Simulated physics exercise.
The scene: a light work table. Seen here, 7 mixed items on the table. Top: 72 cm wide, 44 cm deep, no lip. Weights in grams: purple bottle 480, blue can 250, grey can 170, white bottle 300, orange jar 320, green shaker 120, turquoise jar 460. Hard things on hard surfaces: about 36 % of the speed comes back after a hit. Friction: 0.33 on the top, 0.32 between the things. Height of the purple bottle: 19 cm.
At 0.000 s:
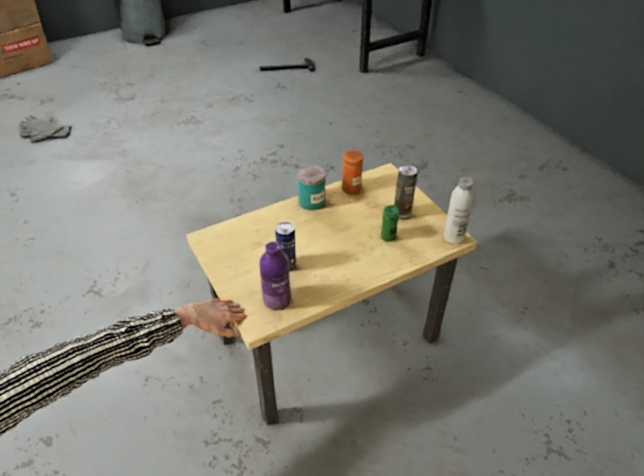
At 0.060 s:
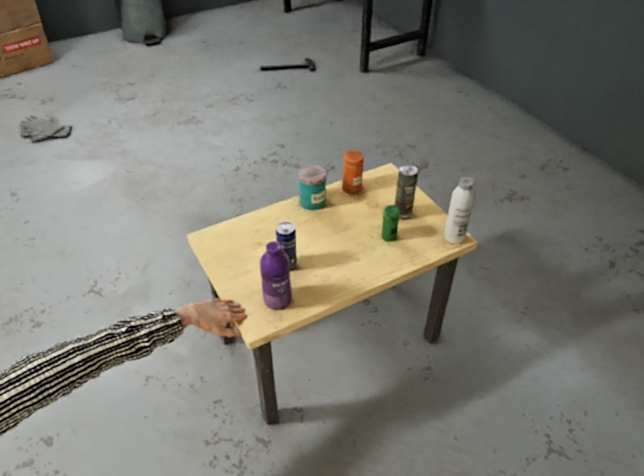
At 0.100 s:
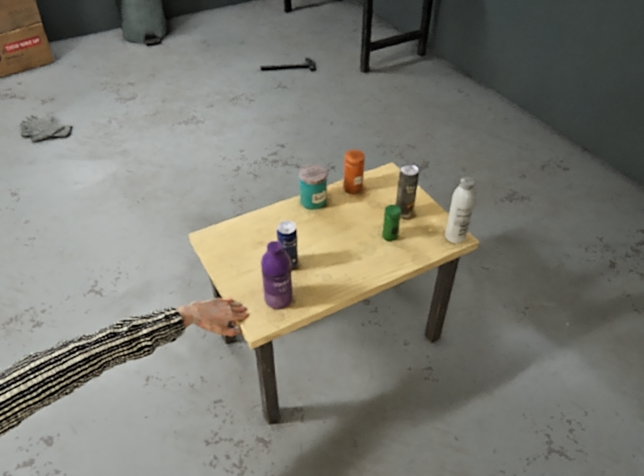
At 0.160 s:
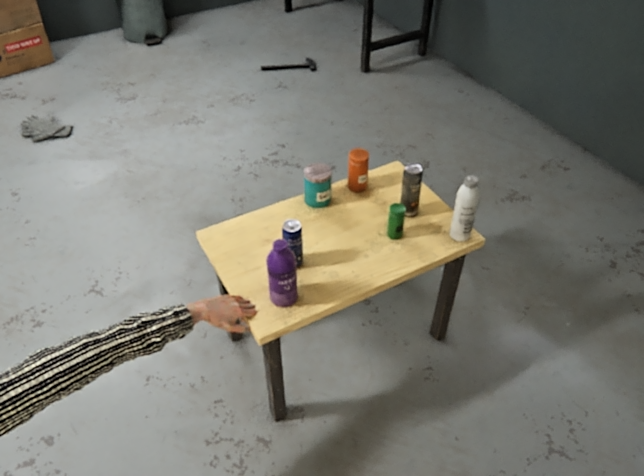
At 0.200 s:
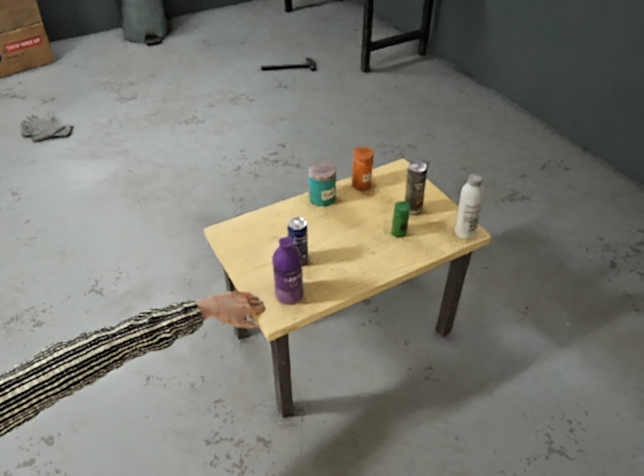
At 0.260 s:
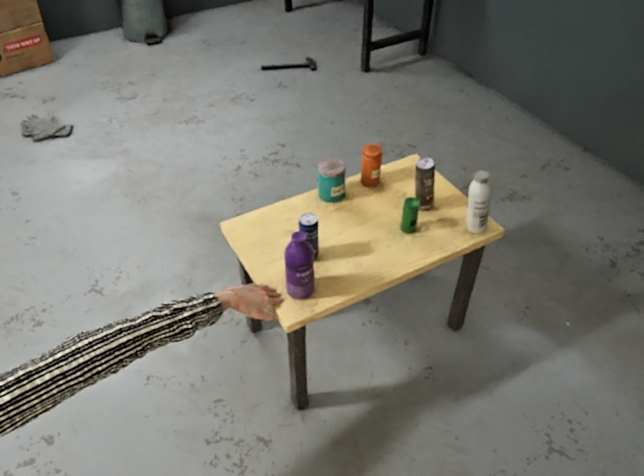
In a grey room with a scuffed concrete floor, a fixed, raised view looks down on a light wooden table with dark legs. A purple bottle and blue can stand near its left front, turquoise and orange jars at the back, and a green shaker, grey can and white bottle toward the right. A striped-sleeved arm from the left, hand at the near corner, barely moves at first, then pushes the table gradually rightward and slightly back, the upright items riding along.
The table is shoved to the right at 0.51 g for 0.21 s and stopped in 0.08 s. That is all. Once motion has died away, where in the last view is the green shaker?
It ends at about (440, 204).
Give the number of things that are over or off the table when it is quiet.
That comes to 2.
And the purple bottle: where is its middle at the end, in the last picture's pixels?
At about (334, 250).
After 0.46 s, table 15 cm from its start; grey can leaning 25°; white bottle leaning 20°.
After 0.66 s, table 15 cm from its start; white bottle now off the table; green shaker slid 2 cm near (440, 204); grey can on its side.
By the end (1.2 s), off the table, white bottle; tipped over on the table, grey can; the other 5 in place, give or take 5 cm. Seen from the same camera at the end, green shaker near (440, 204).
